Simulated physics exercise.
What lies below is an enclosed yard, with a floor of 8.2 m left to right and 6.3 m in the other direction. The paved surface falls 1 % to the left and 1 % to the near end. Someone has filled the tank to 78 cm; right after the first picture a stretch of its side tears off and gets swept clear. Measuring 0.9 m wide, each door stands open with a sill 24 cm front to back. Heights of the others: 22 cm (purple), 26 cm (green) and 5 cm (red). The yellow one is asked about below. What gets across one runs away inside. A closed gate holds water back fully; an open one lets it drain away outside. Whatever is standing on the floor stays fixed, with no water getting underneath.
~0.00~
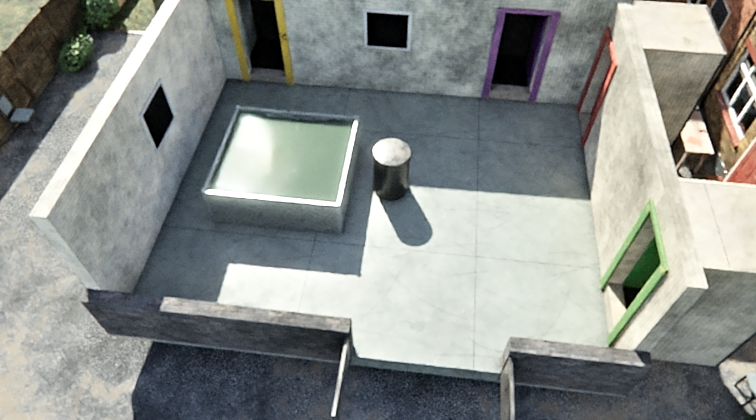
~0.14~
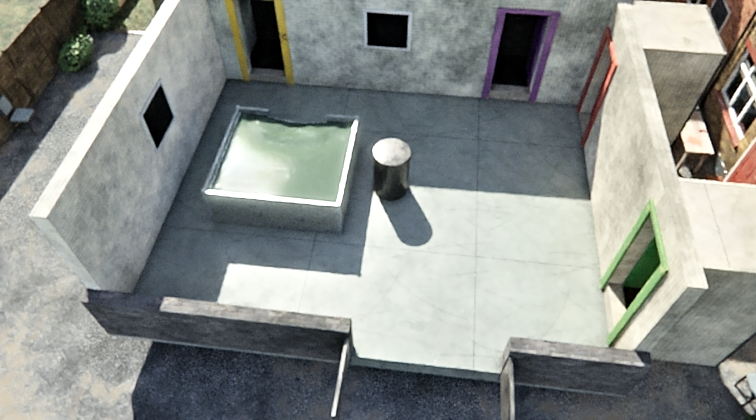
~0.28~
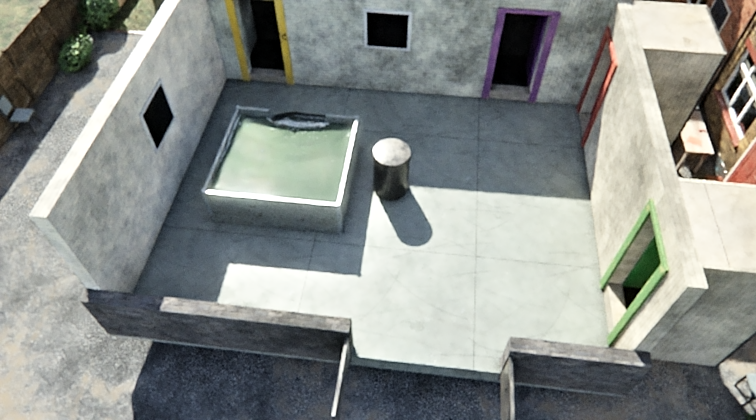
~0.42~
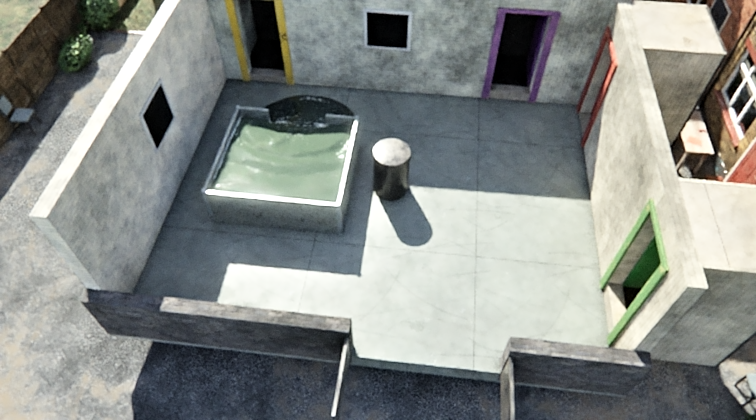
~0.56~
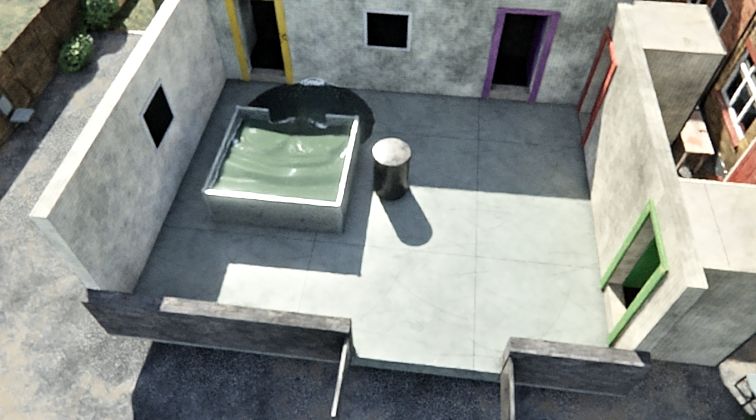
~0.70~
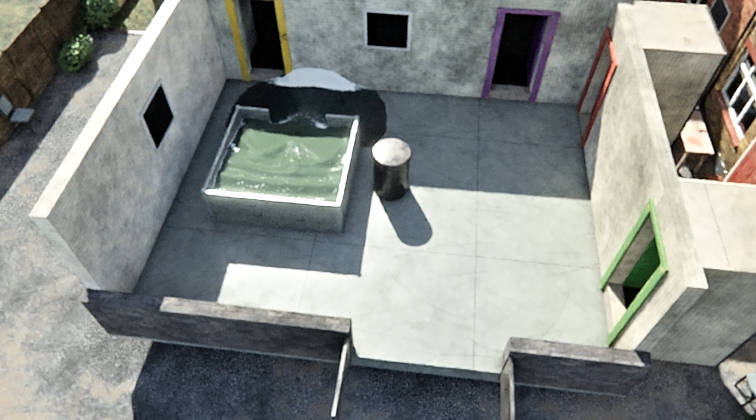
The clip opens on a walled yard seen from above, with still greenish water filling a square tank beside a dark cylinder. A gap appears in the tank's far side, the water inside ripples, and a dark sheet of water pours out, spreading across the paving to the yellow door.
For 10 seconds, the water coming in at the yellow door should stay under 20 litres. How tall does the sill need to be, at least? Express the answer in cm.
Close to 30 cm is just enough.
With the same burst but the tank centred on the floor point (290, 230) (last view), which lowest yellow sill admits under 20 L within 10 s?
It should be around 25 cm high.
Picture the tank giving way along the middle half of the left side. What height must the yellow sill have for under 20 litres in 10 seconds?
At least roughly 26 centimetres tall.
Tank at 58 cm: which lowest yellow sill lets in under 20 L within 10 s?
Required height: Approx. 21 cm.
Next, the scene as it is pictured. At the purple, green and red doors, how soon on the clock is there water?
Purple 2.0 s, green 4.5 s, red 2.6 s.
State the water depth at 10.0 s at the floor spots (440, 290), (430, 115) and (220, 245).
Depths in order: 11 / 3 / 3 cm.
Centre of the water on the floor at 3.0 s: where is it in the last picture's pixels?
Centre of the water: Approx. (309, 150) px.
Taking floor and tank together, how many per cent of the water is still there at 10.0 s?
Close to 88 in a hundred.
After 1.4 s water covers 15 % of the floor, deepest (50 cm) near (315, 90); 32 cm at the yellow door, 16 litres in over its 18 cm sill.
After 3.0 s water covers 45 % of the floor, deepest (40 cm) near (226, 83); 28 cm at the yellow door, 102 litres in over its 18 cm sill.
After 10.0 s water covers 95 % of the floor, deepest (19 cm) near (123, 316); 11 cm at the yellow door, 148 litres in over its 18 cm sill.
At the yellow door as built, the water arrived by 0.7 s and peaked near 32 cm at 2.0 s.
Run again over the same 10 s with other heights there, 59 litres in over 24.5 cm, 10 litres over 33 cm. The limit of 20 litres is kept from about 30 cm up.
